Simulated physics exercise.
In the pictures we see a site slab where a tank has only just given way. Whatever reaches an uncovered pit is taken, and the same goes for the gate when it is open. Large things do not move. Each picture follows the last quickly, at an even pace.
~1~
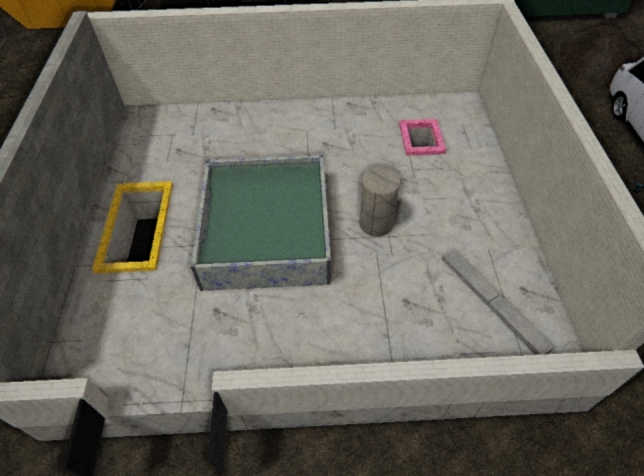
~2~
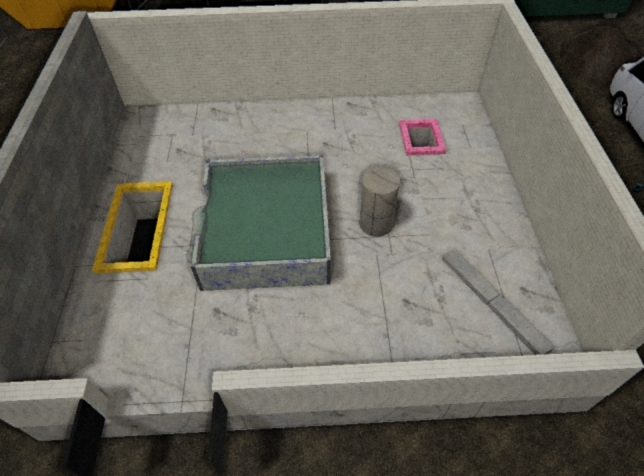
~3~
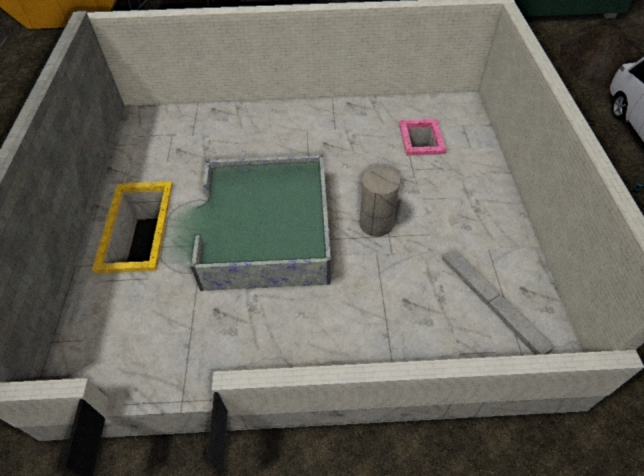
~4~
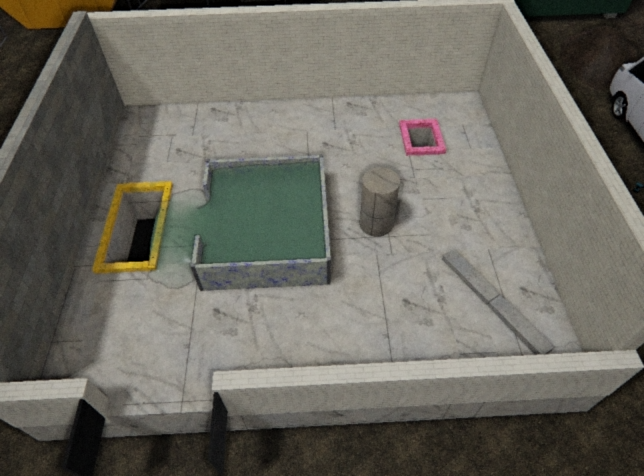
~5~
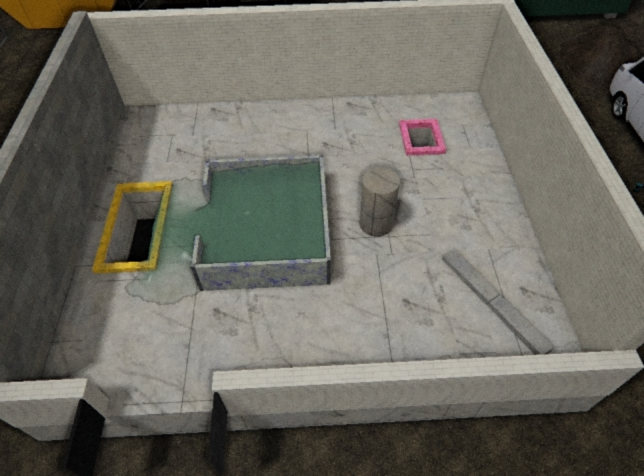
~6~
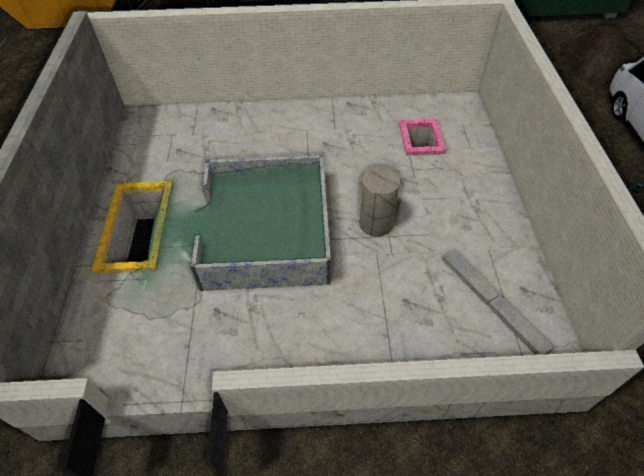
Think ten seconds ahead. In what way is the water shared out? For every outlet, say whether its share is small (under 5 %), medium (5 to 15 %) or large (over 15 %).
Result - gate: Medium; pink pit: Small; yellow pit: Large.
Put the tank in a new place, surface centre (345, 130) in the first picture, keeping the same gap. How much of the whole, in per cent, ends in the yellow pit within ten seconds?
Yellow: About 12 %.
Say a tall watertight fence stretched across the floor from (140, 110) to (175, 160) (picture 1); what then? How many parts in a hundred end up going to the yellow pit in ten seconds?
I'd put the yellow pit at roughly 45 %.
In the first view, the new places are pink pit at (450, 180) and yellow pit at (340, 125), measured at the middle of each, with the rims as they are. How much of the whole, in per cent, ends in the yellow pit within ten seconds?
Share for yellow, in per cent: 2.
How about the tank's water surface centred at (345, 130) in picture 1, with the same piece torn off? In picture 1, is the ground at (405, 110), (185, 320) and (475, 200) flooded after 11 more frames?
Going through the three spots, I'd say high and dry, high and dry, high and dry.
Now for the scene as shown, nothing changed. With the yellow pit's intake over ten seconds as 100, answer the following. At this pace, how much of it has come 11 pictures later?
Something like 60 in a hundred.
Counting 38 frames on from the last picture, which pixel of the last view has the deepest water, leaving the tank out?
About (164, 244).
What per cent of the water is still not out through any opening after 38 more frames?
My reckoning gives about 56 %.
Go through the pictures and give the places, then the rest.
The first frame shows the water tank at (264, 209) is whole and still.
In the second frame, the front is at a hidden place, out from the gap at (209, 227).
In the third frame, the front is at (168, 260), out from the gap at (209, 228).
In the fourth frame, water pours out at (209, 228) and has run to (154, 276).
In the fifth frame, the front is at (134, 289), out from the gap at (209, 227).
In the sixth frame, water pours out at (209, 227) and has run to (120, 299).
A moment on, water covers 10 % of the floor; the gate 0 %, the pink pit 0 %, the yellow pit 13 %.
Next, water covers 20 % of the floor; the gate 0 %, the pink pit 0 %, the yellow pit 23 %.
Then, water covers 20 % of the floor; the gate 1 %, the pink pit 0 %, the yellow pit 32 %.
Later, water covers 35 % of the floor; the gate 6 %, the pink pit 0 %, the yellow pit 39 %.
In the end, water covers 55 % of the floor; the gate 12 %, the pink pit 0 %, the yellow pit 40 %.
